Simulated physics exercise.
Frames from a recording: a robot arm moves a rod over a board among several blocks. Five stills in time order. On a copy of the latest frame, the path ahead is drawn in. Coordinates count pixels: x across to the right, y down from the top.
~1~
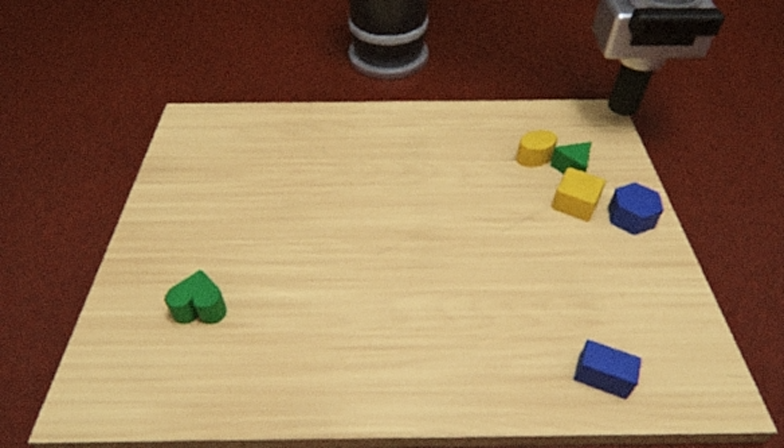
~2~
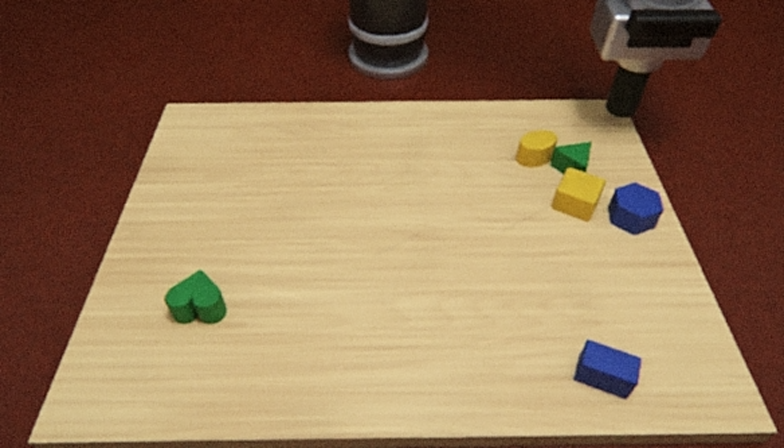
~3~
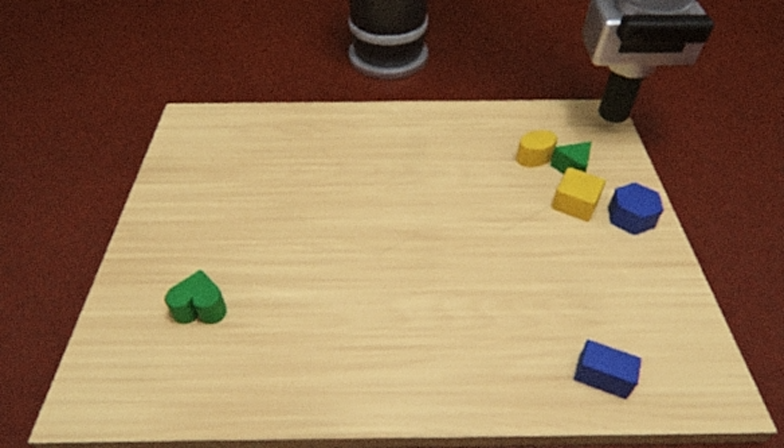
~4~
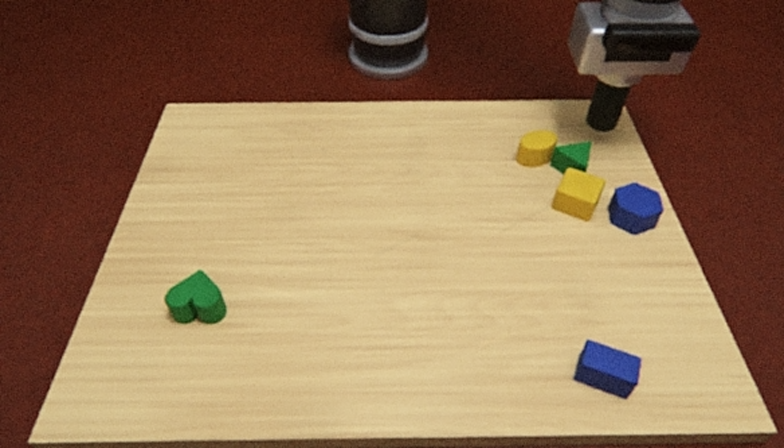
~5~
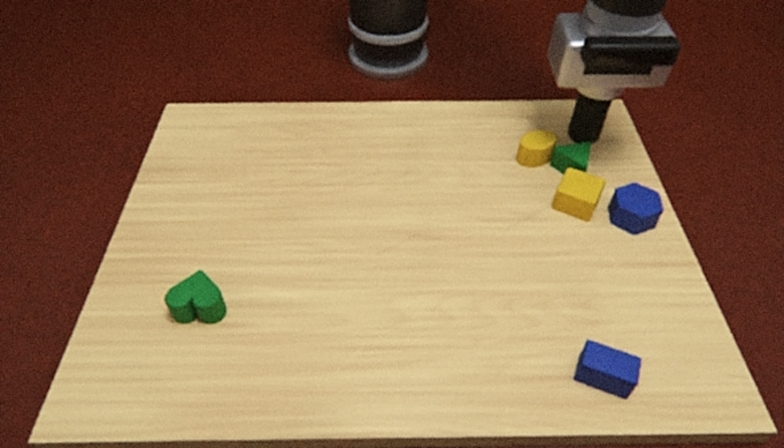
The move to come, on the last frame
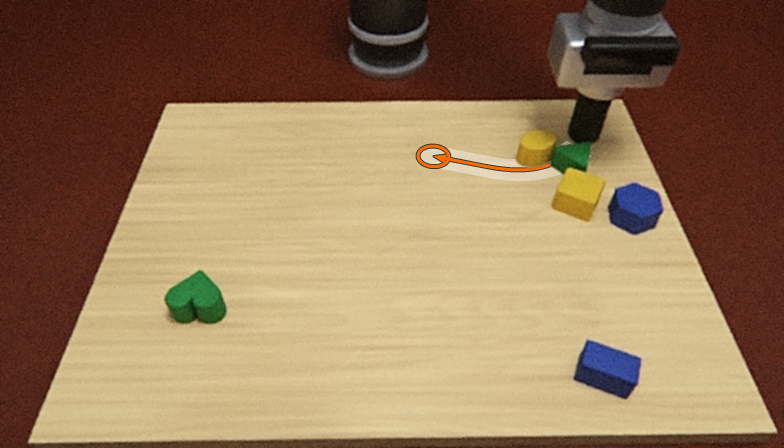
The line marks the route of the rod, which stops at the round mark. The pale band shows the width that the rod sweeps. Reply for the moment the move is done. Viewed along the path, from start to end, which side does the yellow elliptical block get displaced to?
To the path's right.
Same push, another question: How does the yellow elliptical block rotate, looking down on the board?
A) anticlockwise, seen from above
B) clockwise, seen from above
It's B.
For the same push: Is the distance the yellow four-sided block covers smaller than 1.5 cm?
Final answer: Yes.
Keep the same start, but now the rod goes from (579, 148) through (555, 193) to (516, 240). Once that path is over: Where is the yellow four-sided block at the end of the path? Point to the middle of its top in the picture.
It is going to be at (578, 214).
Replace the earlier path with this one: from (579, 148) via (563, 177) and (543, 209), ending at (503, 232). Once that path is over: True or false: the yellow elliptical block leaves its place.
False
The line goes from (579, 148) over (540, 168) and (486, 166) to (433, 156).
On the path given first. One third of the way, rod (543, 155); yellow elliptical block (516, 137), turned 10° anticlockwise; green triangle (578, 161), turned 20° anticlockwise.
Two thirds of the way, rod (487, 154); yellow elliptical block (491, 128), turned 45° clockwise; green triangle (578, 161), turned 20° anticlockwise.
At the end, rod (434, 144); yellow elliptical block (491, 128), turned 45° clockwise; green triangle (578, 161), turned 20° anticlockwise; yellow four-sided block unmoved.
